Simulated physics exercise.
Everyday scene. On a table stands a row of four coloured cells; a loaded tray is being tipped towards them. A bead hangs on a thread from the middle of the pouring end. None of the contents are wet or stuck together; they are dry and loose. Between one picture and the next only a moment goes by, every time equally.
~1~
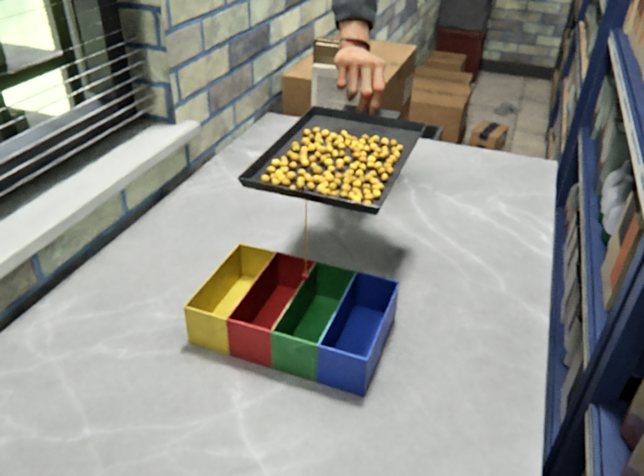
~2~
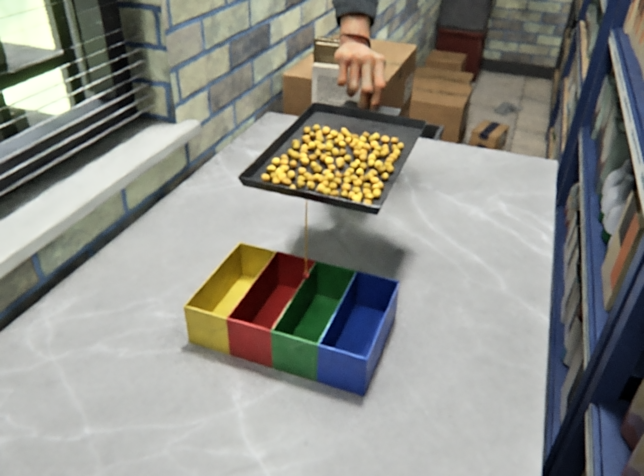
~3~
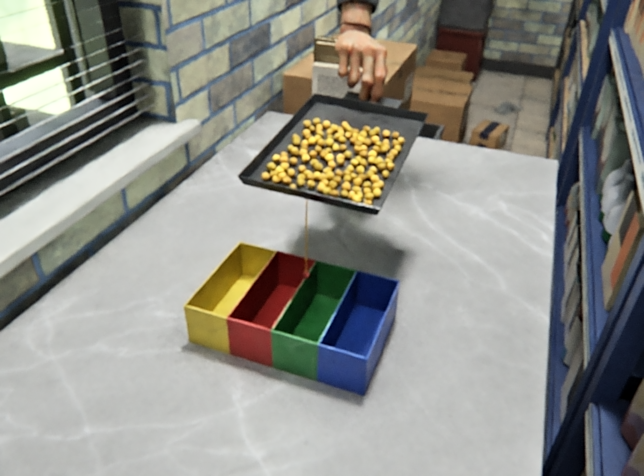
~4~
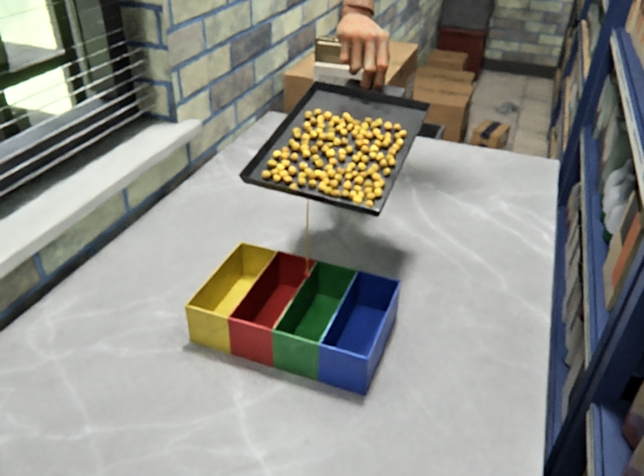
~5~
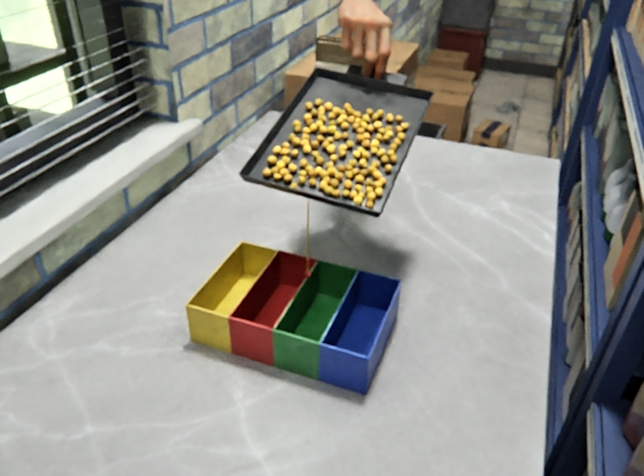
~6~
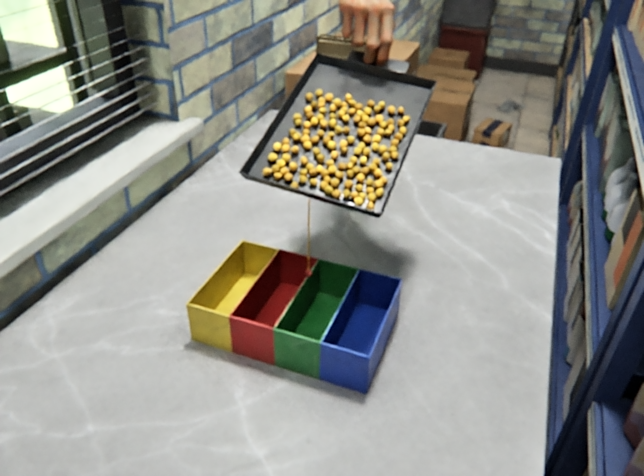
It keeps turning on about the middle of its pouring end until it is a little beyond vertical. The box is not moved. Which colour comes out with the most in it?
Fullest: The blue cell.
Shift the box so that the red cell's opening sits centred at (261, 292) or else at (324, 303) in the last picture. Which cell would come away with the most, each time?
Try 1 - the blue cell; try 2 - that green cell.
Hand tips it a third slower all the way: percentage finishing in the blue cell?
Estimate: Some 60%.
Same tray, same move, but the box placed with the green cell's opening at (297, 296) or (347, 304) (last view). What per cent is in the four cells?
First case around 70 %, second case around 100 %.
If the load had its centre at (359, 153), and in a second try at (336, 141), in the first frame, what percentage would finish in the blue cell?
That would be 50 per cent, and then 50 per cent.
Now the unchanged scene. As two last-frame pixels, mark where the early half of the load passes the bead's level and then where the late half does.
About (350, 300) to begin with, then about (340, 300).
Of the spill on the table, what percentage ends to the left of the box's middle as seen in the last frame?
Roughly 20 %.
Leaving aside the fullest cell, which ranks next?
Rank 2: That green cell.
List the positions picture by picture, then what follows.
The first frame shows corners of the pouring end at (242, 177) and (377, 205), level; middle of the load at (340, 163), puffed corn balls; bead on its thread at (306, 276); yellow cell at (207, 327); red cell at (250, 340); green cell at (294, 353); blue cell at (342, 368).
The second frame shows corners of the pouring end at (243, 176) and (378, 205), level; middle of the load at (340, 161).
The third frame shows corners of the pouring end at (243, 175) and (378, 206), tipped barely, lowest at the right corner; middle of the load at (341, 158).
The fourth frame shows corners of the pouring end at (243, 174) and (379, 208), tipped a little, lowest at the right corner; middle of the load at (342, 153).
The fifth frame shows corners of the pouring end at (244, 172) and (379, 209), tipped a little, lowest at the right corner; middle of the load at (343, 148).
The sixth frame shows corners of the pouring end at (244, 171) and (380, 210), tipped clearly, lowest at the right corner; middle of the load at (343, 144); yellow cell at (210, 324); red cell at (252, 337); green cell at (297, 351); blue cell at (344, 365).
Soon, tray tipped steeply; nearly all on the tray; a stray few falling or outside the box.
A while on, tray tipped past a quarter turn; a small part on the tray; about a third in the blue cell; a small part in the green cell; a stray few in the red cell; about a third falling or outside the box.
Towards the end, tray tipped past a quarter turn; about half in the blue cell; about a quarter in the green cell; a small part in the red cell; a small part falling or outside the box.
Finally, tray tipped past a quarter turn; about half in the blue cell; about a quarter in the green cell; a small part in the red cell; none in the yellow cell; a small part outside the box.
